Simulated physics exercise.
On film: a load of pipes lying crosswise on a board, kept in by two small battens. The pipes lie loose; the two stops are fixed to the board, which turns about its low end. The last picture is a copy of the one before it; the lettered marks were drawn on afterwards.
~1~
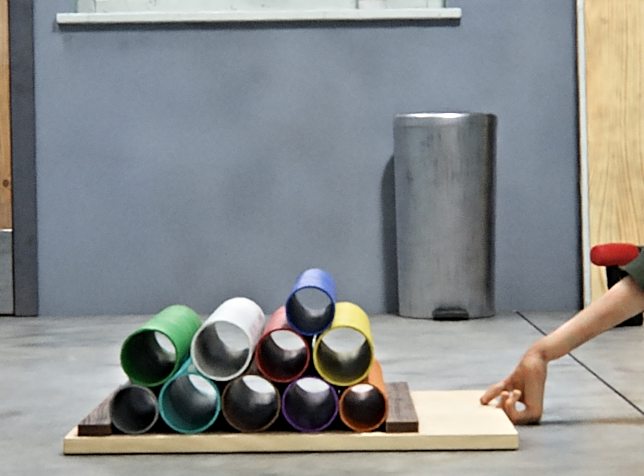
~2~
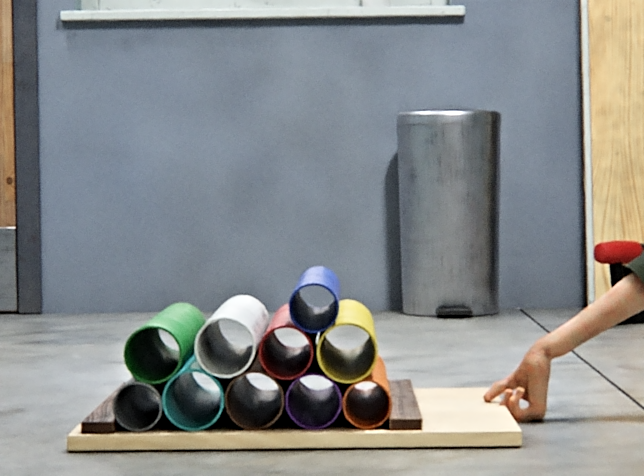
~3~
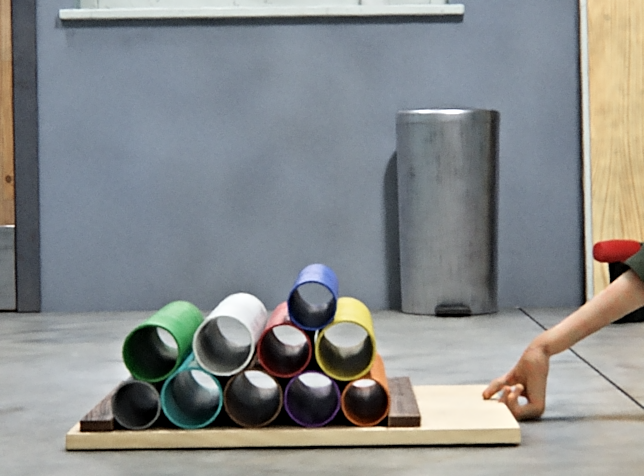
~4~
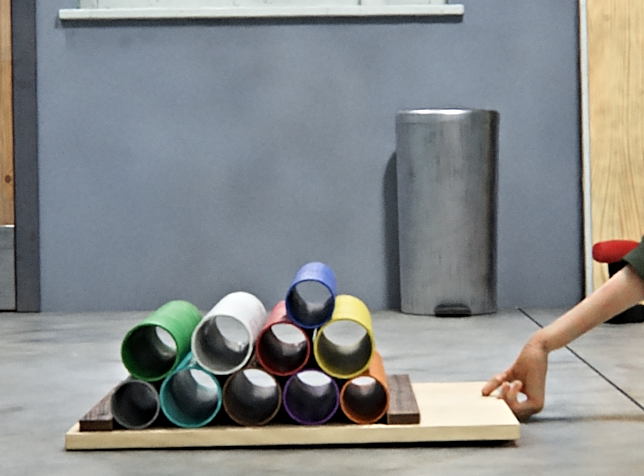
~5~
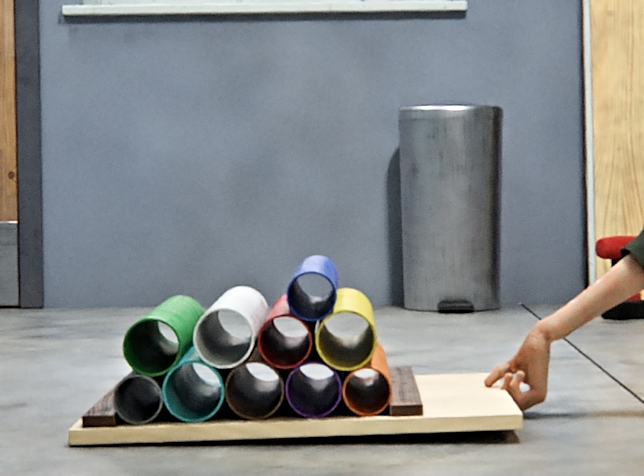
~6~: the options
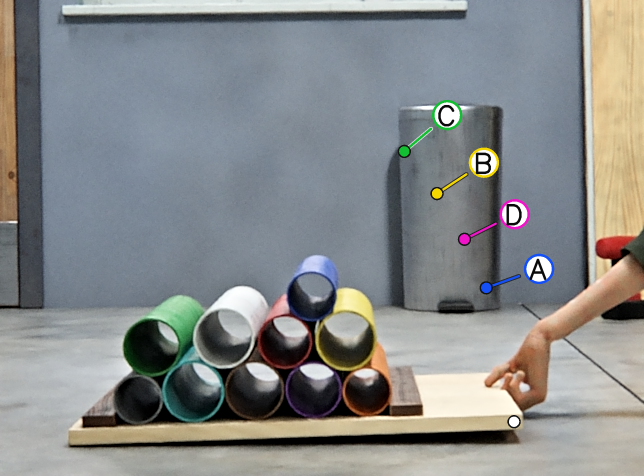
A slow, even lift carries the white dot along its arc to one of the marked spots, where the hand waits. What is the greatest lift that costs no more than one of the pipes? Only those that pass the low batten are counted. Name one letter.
The highest mark that will do is D.
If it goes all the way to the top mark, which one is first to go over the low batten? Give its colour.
It is the green one.
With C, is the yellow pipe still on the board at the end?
No.
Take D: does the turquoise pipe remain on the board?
Yes, with D.
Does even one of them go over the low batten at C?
Yes, at C.
On the marked copy, A at (487, 288); B at (437, 194); C at (404, 151); D at (465, 239); the white dot at (514, 422).
With D. Early on, board at 16°.
Further on, board at 26°.
At the end, board at 26°, one over the low batten (green).
As for the rest, A one over the low batten (green); B ten over the low batten; C ten over the low batten.
